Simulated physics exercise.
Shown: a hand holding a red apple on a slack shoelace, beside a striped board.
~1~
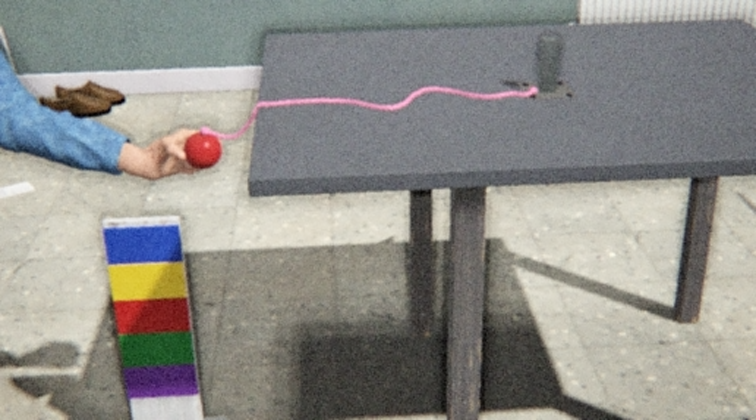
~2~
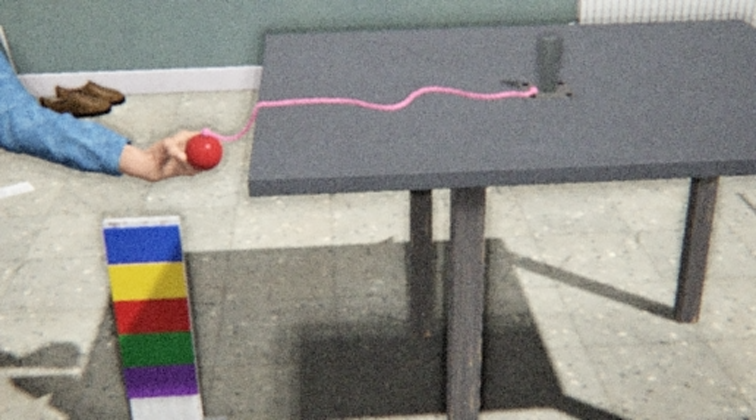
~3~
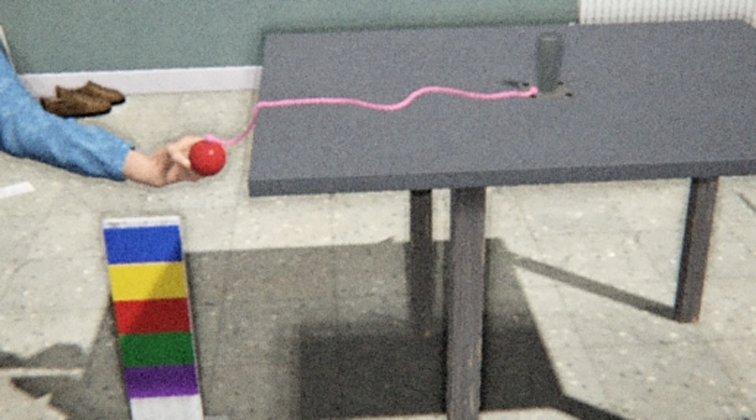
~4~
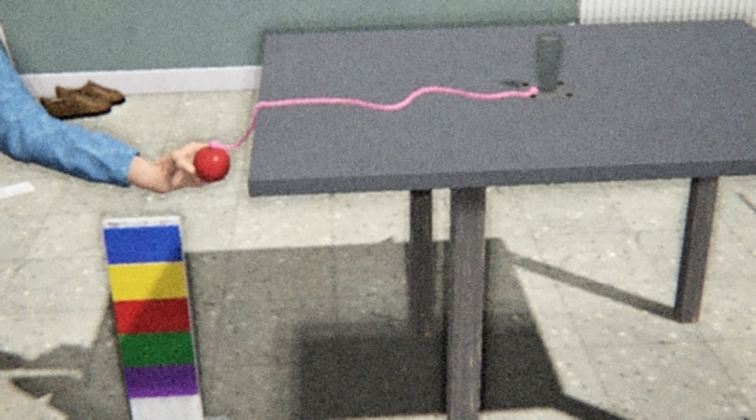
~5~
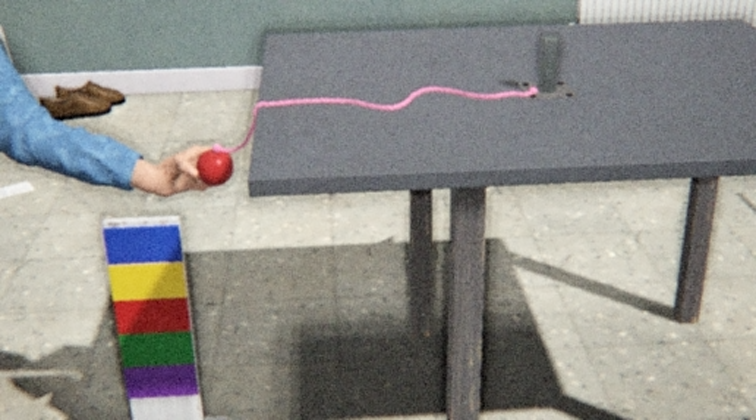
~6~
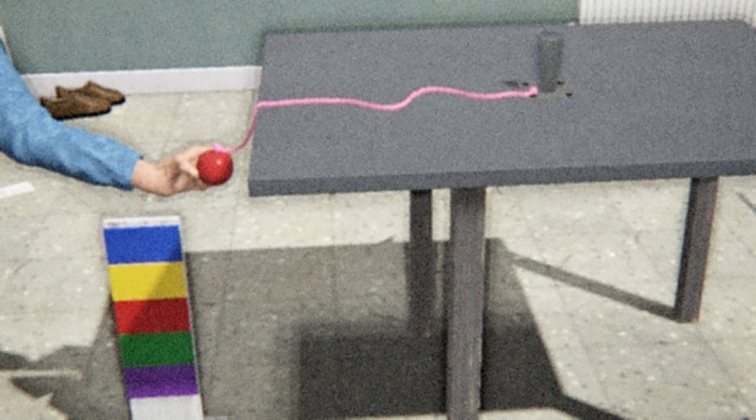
The clip opens on a hand holding a red ball-like object on a slack pink cord, which trails across a dark table, with a striped board standing below. The hand moves slightly down and to the right, nearer the table edge, then stays nearly still while the cord on the tabletop barely changes.
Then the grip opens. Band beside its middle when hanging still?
Blue.
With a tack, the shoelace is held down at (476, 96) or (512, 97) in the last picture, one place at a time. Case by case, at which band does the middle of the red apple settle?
Blue, then blue.
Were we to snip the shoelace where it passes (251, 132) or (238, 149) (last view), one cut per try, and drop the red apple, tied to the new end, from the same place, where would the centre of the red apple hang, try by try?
Going through both, you get (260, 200) and then (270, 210).
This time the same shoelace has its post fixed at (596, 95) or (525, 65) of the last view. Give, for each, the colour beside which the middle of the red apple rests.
In turn, no band and then blue.
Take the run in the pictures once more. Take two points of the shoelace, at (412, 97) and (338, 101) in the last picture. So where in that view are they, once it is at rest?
To (385, 99) for the first and to (287, 105) for the second.
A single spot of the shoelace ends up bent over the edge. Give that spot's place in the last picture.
The one at (303, 102).
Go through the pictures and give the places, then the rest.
In the first frame, red apple (203, 150); blue (143, 246); yellow (148, 283); red (152, 317); green (157, 351); purple (161, 382).
In the second frame, red apple (203, 153); shoelace through (510, 94) (441, 90) (401, 106) (339, 101) (261, 107).
In the third frame, red apple (207, 158).
In the fourth frame, red apple (212, 164); shoelace through (510, 94) (441, 90) (401, 106) (339, 101) (261, 107).
In the fifth frame, red apple (215, 167).
In the sixth frame, red apple (215, 168); shoelace through (510, 94) (441, 90) (401, 106) (339, 101) (261, 107).
Soon after, apple near (278, 234); level with blue.
Then, apple near (240, 239); level with blue.
At rest, apple near (270, 241); level with blue. The blue one.
